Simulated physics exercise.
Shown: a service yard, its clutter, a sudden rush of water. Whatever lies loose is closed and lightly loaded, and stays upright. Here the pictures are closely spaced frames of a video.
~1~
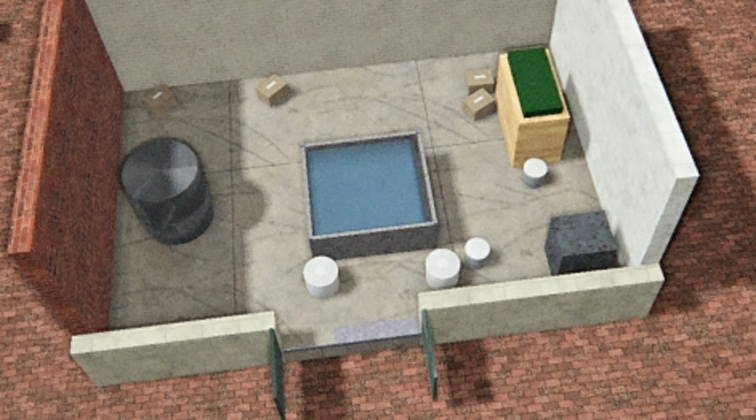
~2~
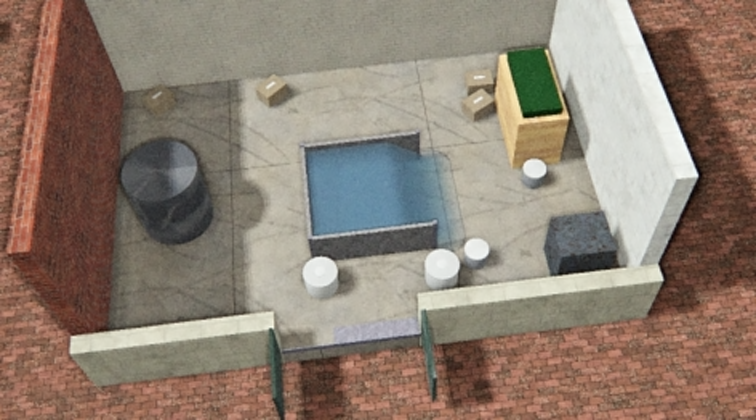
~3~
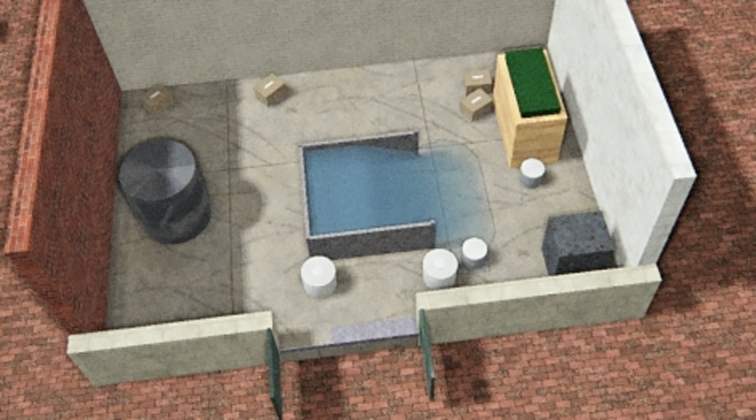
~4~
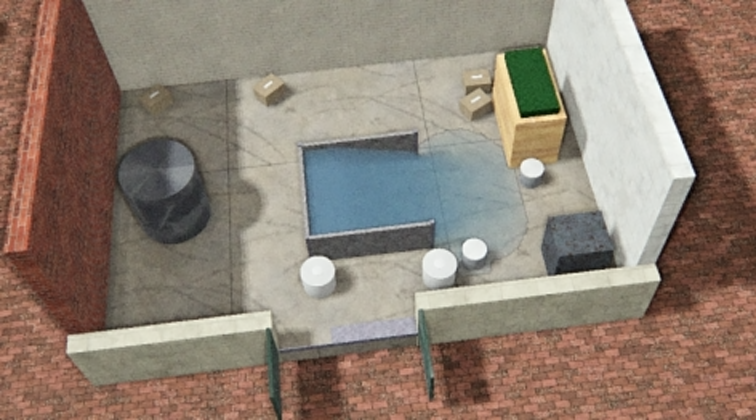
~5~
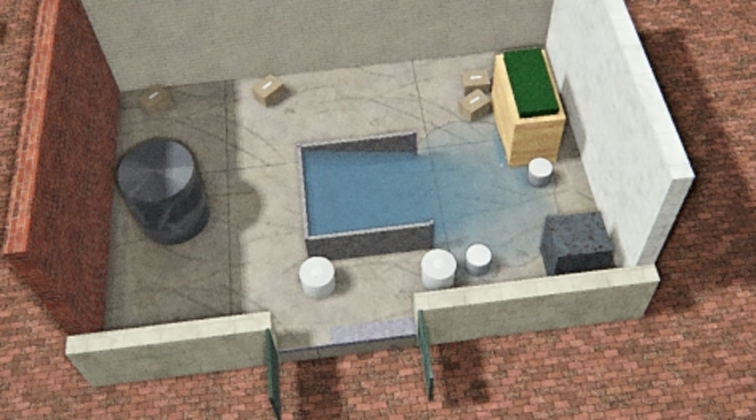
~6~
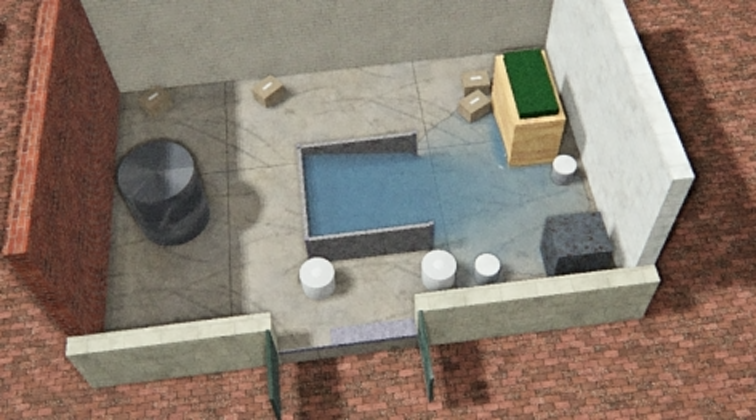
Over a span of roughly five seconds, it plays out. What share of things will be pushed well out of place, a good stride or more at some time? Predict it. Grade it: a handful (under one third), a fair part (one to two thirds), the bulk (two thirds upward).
A fair part.
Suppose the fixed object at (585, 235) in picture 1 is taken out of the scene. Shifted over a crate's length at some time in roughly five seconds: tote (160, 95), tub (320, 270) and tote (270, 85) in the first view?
One at a time: The first remained nearby, the second remained nearby, the third remained nearby.
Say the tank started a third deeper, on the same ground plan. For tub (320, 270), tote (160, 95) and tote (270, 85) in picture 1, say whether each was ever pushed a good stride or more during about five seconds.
Per item, in order: Missed the mark; missed the mark; missed the mark.
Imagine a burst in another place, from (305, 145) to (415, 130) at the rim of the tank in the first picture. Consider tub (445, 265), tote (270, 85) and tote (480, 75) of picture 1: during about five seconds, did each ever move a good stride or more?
In turn: Stayed within it, moved that far, moved that far.
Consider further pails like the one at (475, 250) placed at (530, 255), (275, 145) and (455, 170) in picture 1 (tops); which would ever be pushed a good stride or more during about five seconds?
One by one: Knocked well away; hardly budges; knocked well away.
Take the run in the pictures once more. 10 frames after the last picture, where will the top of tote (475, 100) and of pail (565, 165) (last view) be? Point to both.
They end up close to (413, 73) and close to (557, 101).
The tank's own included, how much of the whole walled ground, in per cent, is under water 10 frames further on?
Roughly 40 %.
A moment on, 2 of 8 are well off their spots; 1 afloat.
Next, 4 of 8 are well off their spots; 2 afloat.
Later, 3 of 8 are well off their spots; 3 afloat.
In the end, 4 of 8 are well off their spots, and 4 have been at some point; 3 afloat.
